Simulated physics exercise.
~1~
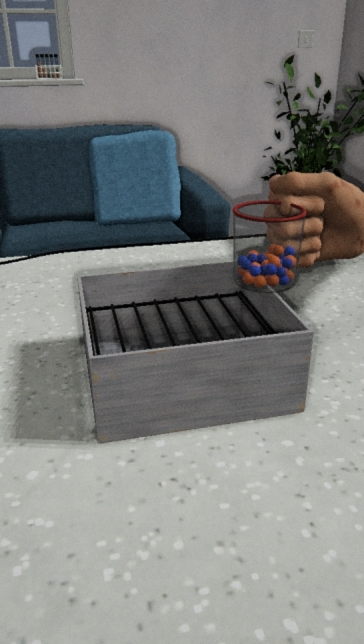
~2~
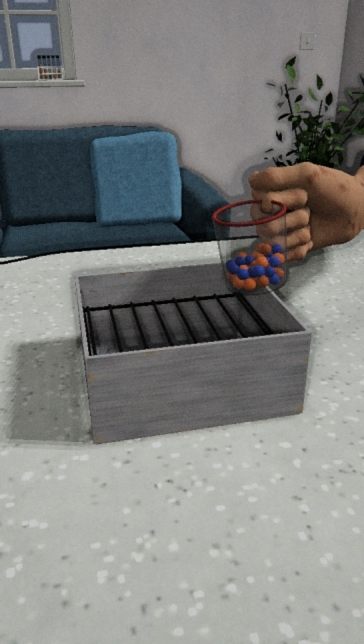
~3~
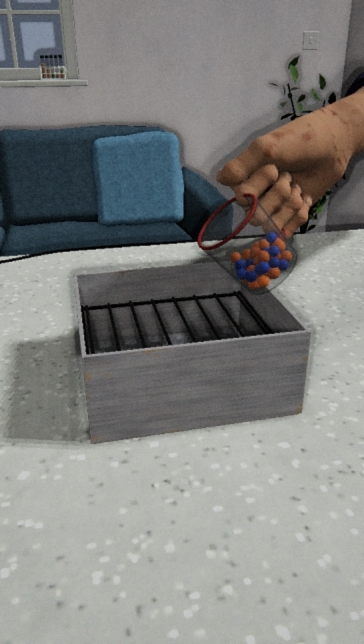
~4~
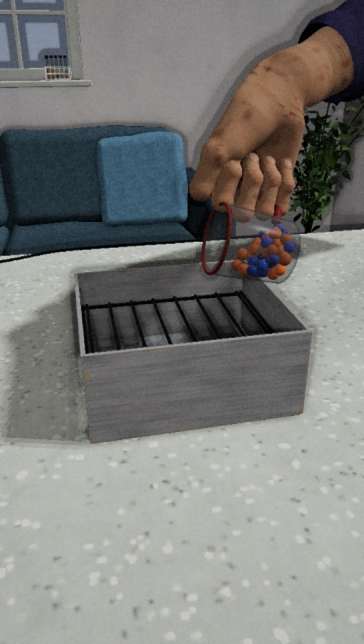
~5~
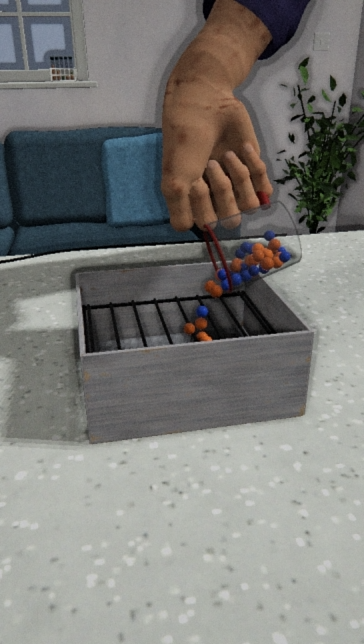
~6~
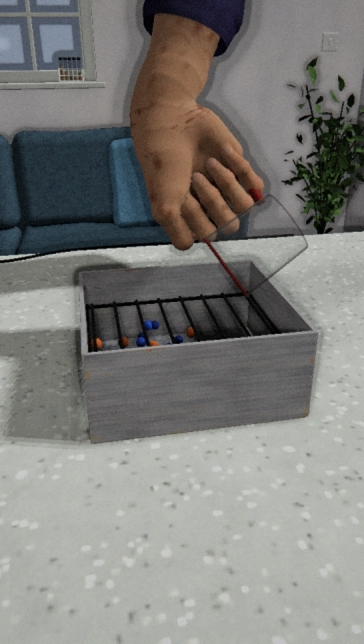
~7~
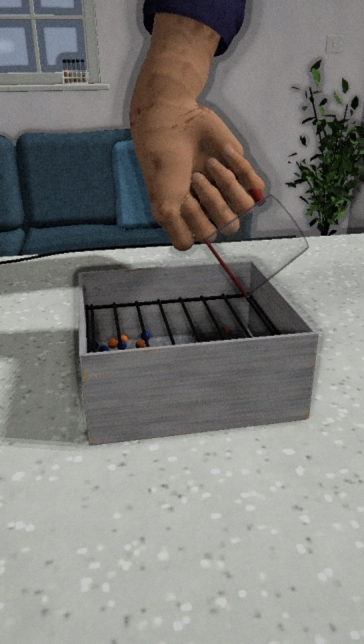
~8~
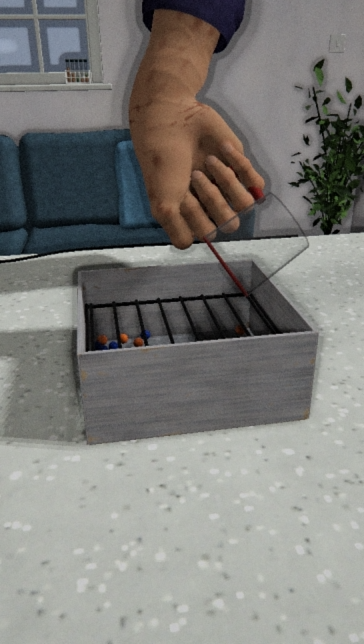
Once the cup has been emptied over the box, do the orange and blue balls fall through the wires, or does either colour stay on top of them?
Both colours fall through. The orange balls and the blue balls all end up below the wires.
